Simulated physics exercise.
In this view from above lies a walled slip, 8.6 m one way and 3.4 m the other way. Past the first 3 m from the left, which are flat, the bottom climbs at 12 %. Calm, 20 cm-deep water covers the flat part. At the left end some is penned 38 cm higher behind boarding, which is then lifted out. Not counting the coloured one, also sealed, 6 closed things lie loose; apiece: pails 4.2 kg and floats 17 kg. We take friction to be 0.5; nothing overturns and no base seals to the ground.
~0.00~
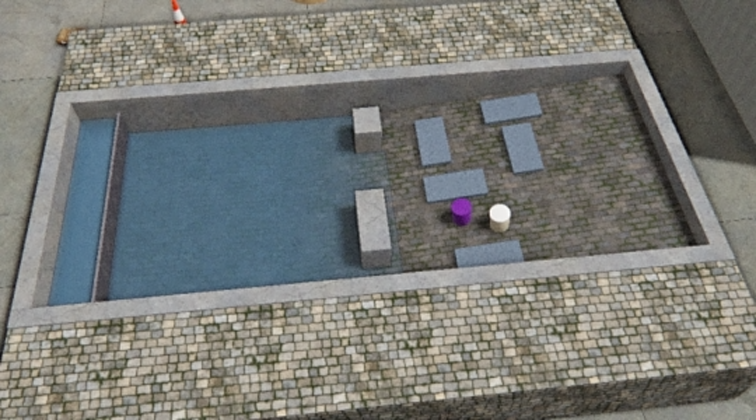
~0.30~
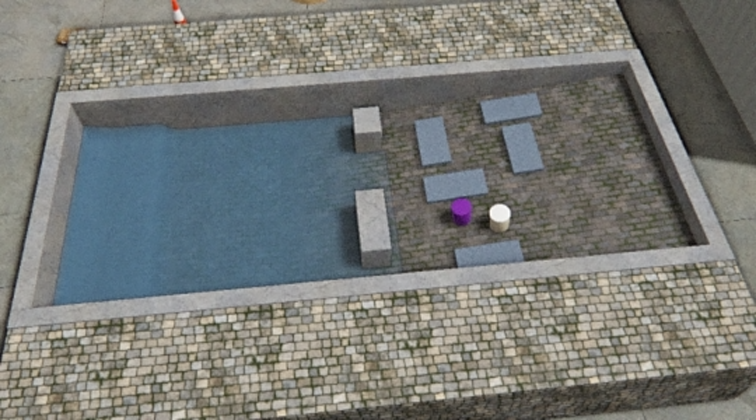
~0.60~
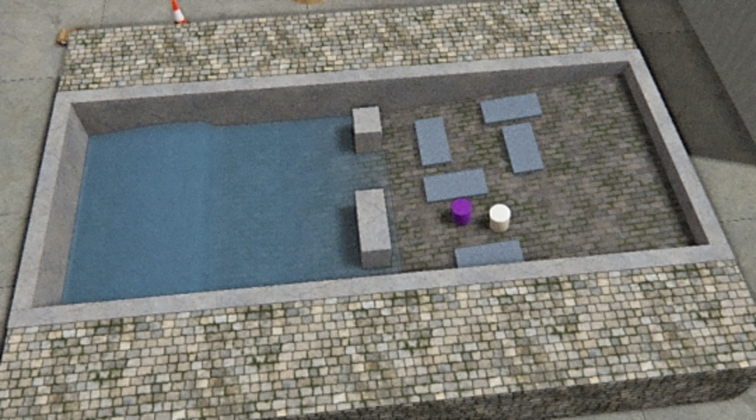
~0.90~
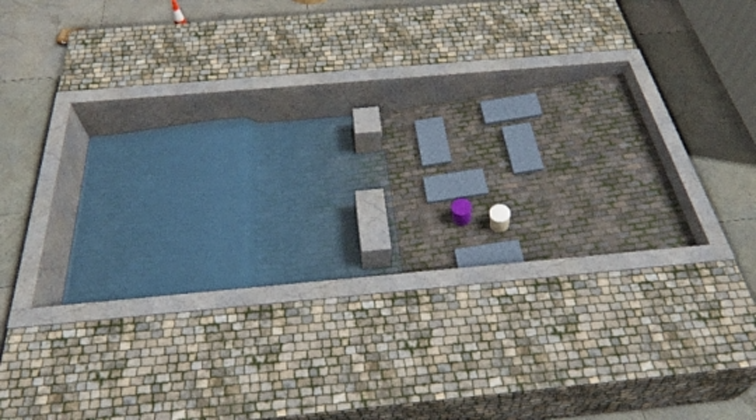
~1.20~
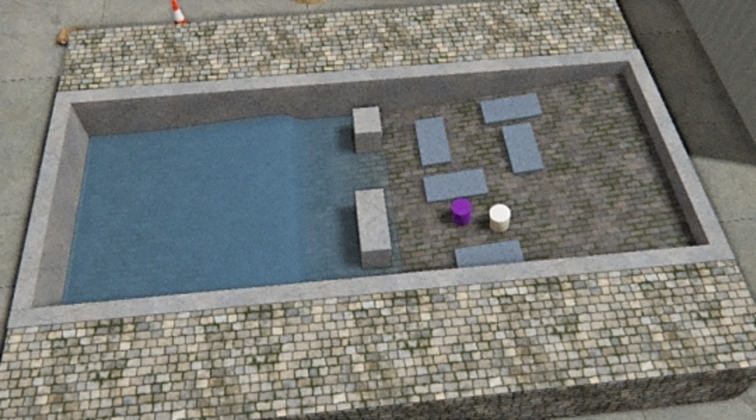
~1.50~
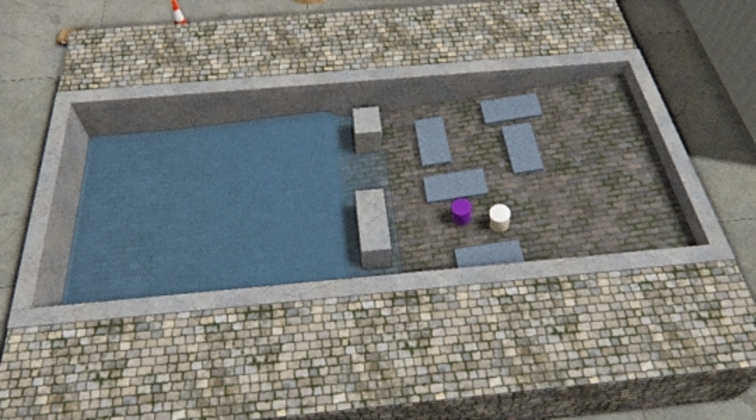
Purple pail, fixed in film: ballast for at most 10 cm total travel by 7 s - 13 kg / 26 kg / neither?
13 kg.
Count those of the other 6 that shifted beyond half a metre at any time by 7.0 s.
By my count, 3.
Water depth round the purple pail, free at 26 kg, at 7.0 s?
Around 0 cm.
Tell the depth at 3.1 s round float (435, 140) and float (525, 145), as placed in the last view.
Depths: Near 6 cm, then near 2 cm.
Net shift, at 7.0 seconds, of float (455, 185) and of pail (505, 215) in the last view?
In that order: 120 cm, 0 cm.
After 2.1 s the purple pail would be 0 cm from its start with 13 kg and 0 cm from its start with 26 kg; 0 cm of water round it then.
After 3.1 s the purple pail would be 0 cm from its start with 13 kg and 0 cm from its start with 26 kg; 6 cm of water round it then.
After 4.9 s the purple pail would be 0 cm from its start with 13 kg and 0 cm from its start with 26 kg; 2 cm of water round it then.
After 7.0 s the purple pail would be 0 cm from its start with 13 kg and 0 cm from its start with 26 kg; 0 cm of water round it then.
